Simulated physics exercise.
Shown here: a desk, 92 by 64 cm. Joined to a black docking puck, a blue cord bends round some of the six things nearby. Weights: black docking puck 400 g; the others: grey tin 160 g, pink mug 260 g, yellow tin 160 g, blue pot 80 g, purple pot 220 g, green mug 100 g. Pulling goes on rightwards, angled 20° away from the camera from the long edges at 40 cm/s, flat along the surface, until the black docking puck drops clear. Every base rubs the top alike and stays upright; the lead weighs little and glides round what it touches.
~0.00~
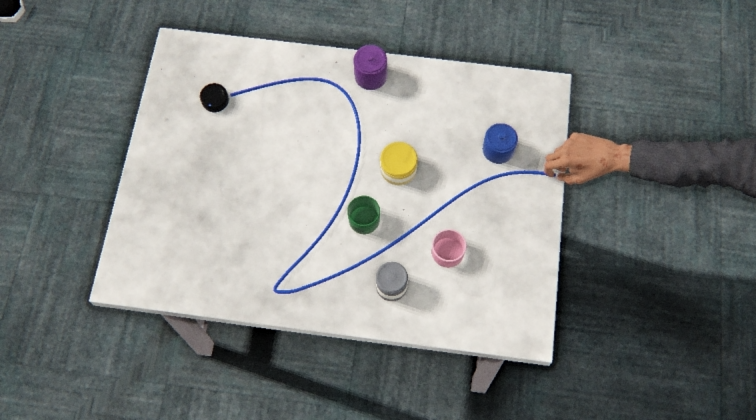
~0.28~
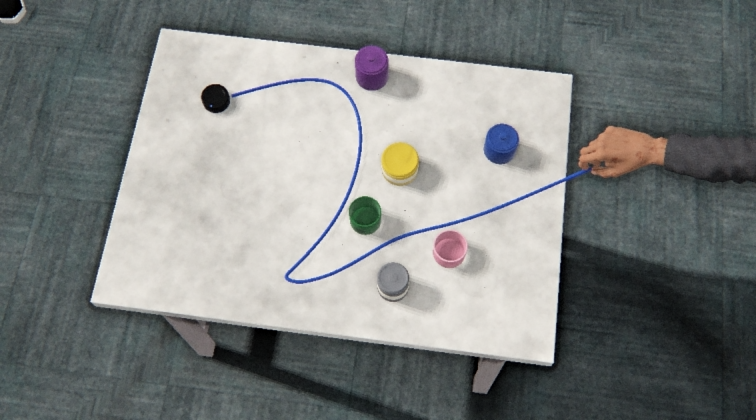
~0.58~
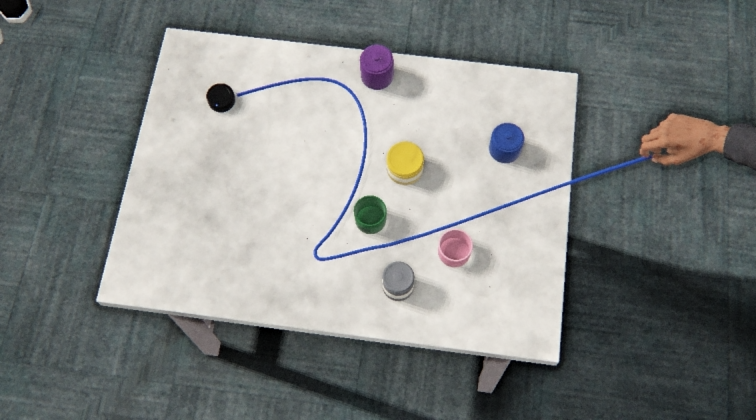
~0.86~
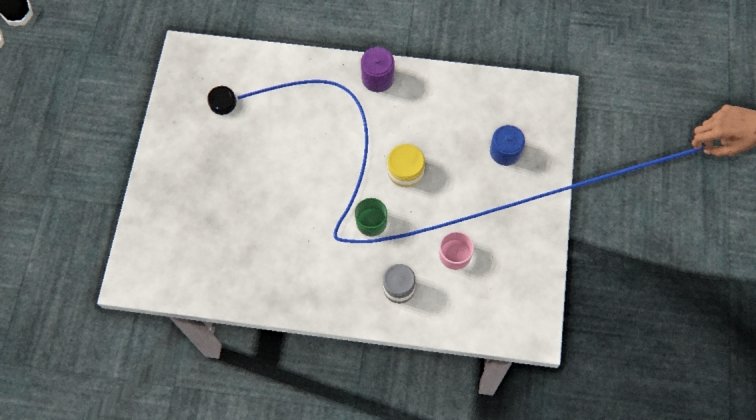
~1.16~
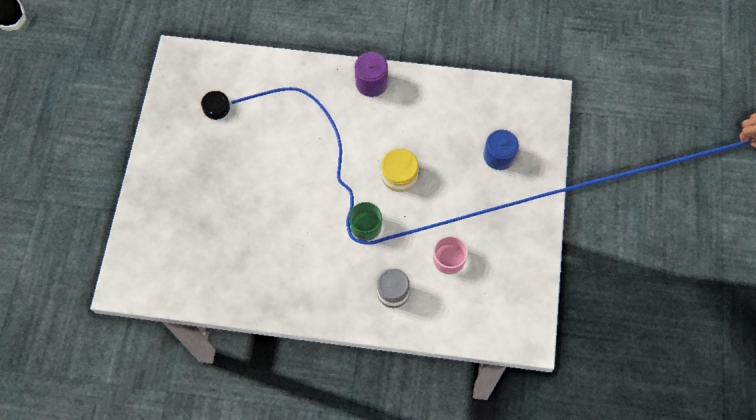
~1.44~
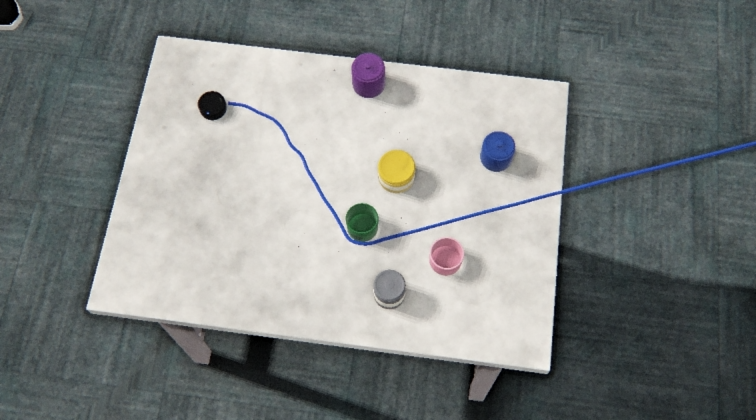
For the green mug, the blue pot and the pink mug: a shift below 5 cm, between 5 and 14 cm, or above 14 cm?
Result: Green mug reaches the top band, blue pot moves a moderate way, pink mug stays in the low band.
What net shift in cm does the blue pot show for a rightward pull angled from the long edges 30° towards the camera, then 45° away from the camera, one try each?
About 0 cm, then about 20 cm.
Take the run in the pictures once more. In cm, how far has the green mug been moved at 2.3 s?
I'd put it at close to 24 cm.
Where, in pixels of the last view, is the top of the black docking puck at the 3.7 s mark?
You'd find it somewhere around (532, 141).
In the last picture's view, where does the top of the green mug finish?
I'd put it close to (391, 109).
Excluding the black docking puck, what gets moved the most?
Looks like the green mug.
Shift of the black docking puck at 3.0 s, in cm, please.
Shift at that time: About 40 cm.
At 2.3 s, the black docking puck has slid 14 cm. Moved, green mug 23 cm, yellow tin 12 cm, blue pot 6 cm.
At 3.0 s, the black docking puck has slid 41 cm. Moved, green mug 25 cm, yellow tin 13 cm, blue pot 8 cm.
At 3.7 s, the black docking puck has slid 69 cm. Moved, green mug 25 cm, yellow tin 14 cm, blue pot 9 cm.
At 4.2 s, the black docking puck is off the top. Moved, green mug 25 cm at (391, 109), yellow tin 14 cm, blue pot 9 cm at (505, 107), pink mug 0 cm at (447, 253).
